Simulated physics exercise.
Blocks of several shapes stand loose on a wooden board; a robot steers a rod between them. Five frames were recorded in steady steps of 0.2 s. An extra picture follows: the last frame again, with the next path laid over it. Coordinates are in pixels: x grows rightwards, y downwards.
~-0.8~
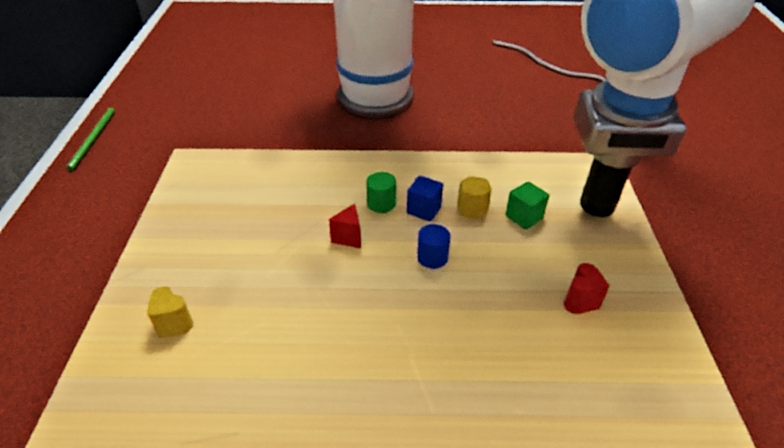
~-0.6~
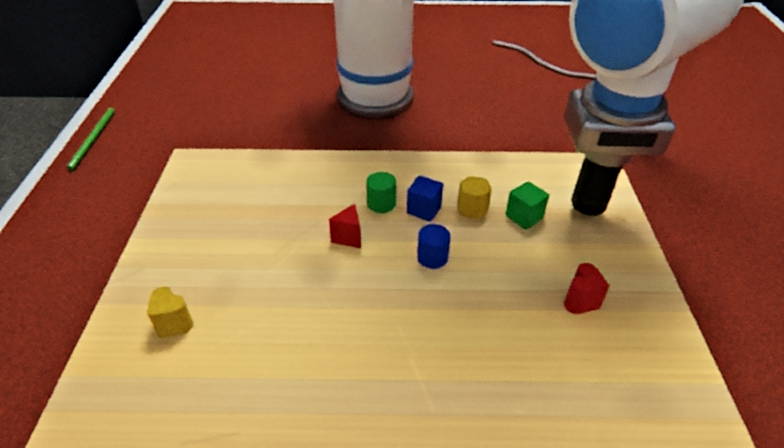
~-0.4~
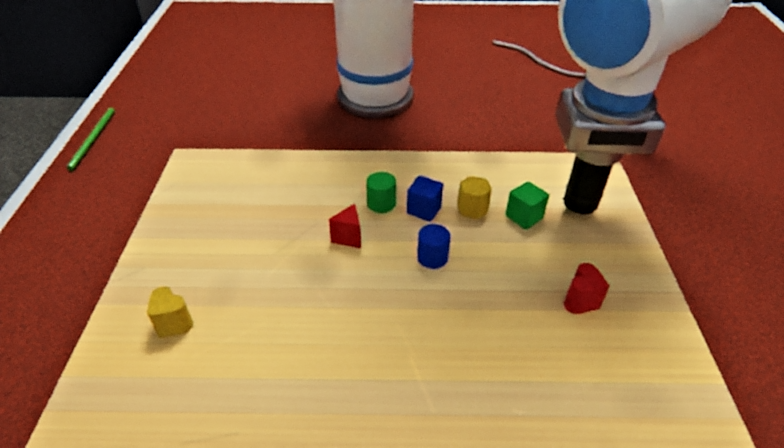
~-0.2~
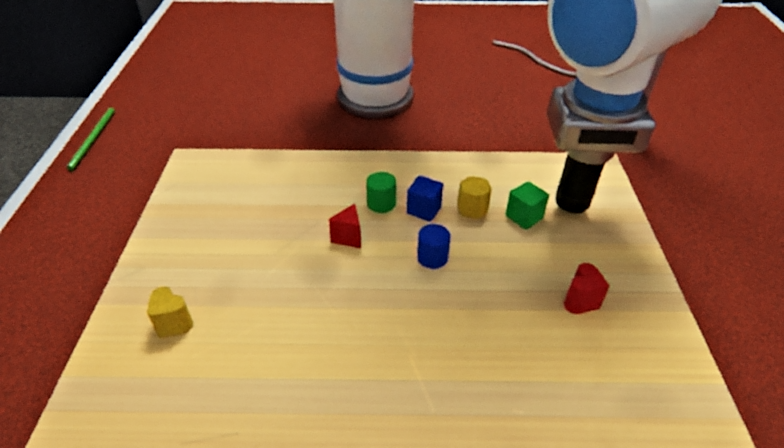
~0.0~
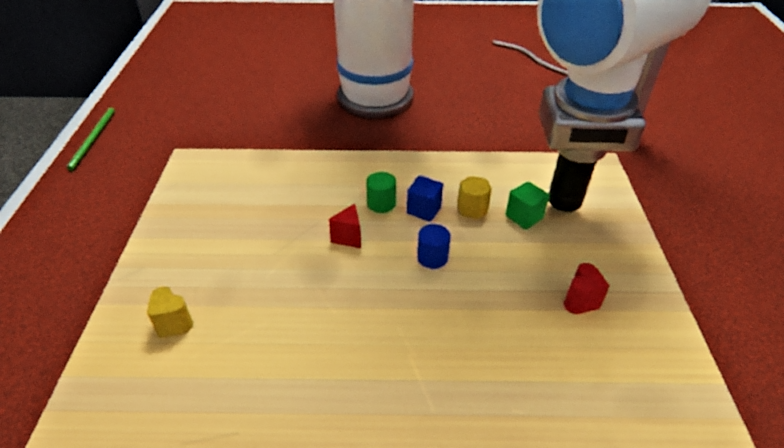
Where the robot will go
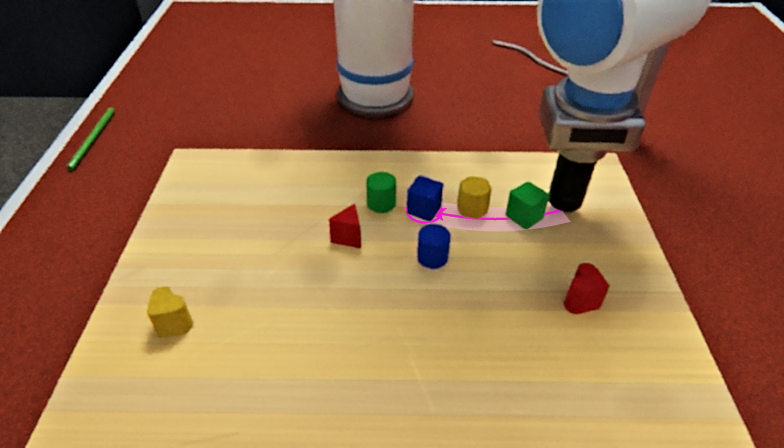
A white and blue robot arm holds a black rod over the right side of a pale wooden board on a red surface, seen from above at an angle. Green, blue, yellow and red blocks stand across the board, with a yellow heart-shaped one at left and a red one at right. The arm slides the rod slowly left toward the green cube, while the blocks and camera stay still.
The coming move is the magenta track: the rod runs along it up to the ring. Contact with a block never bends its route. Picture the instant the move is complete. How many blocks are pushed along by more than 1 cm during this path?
My guess is at least three.
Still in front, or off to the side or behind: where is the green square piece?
It remains before the rod.
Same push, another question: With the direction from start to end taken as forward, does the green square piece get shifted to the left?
No, that is not how it ends up.
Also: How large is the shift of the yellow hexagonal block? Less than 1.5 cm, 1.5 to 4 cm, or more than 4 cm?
Range: Over 4 cm.
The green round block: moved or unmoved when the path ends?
By the last moment of the path, the green round block has shifted.
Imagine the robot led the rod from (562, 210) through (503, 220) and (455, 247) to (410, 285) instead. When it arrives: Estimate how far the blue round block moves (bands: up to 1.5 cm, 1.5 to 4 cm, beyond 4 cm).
It falls in the over 4 cm band.
Path on the board, from (562, 210) by way of (518, 218) and (471, 218) to (424, 211).
On the path given first. One third of the way, rod at (520, 209); yellow hexagonal block at (458, 182); green square piece at (490, 194), turned 40° clockwise.
Two thirds of the way, rod at (472, 209); green round block at (369, 181); blue square piece at (403, 180), turned 75° anticlockwise; yellow hexagonal block at (426, 167); green square piece at (441, 184), turned 95° clockwise.
At the end, rod at (425, 201); green round block at (346, 182); blue square piece at (370, 168), turned 140° anticlockwise; yellow hexagonal block at (411, 152), turned 50° clockwise; green square piece at (402, 169), turned 140° clockwise.
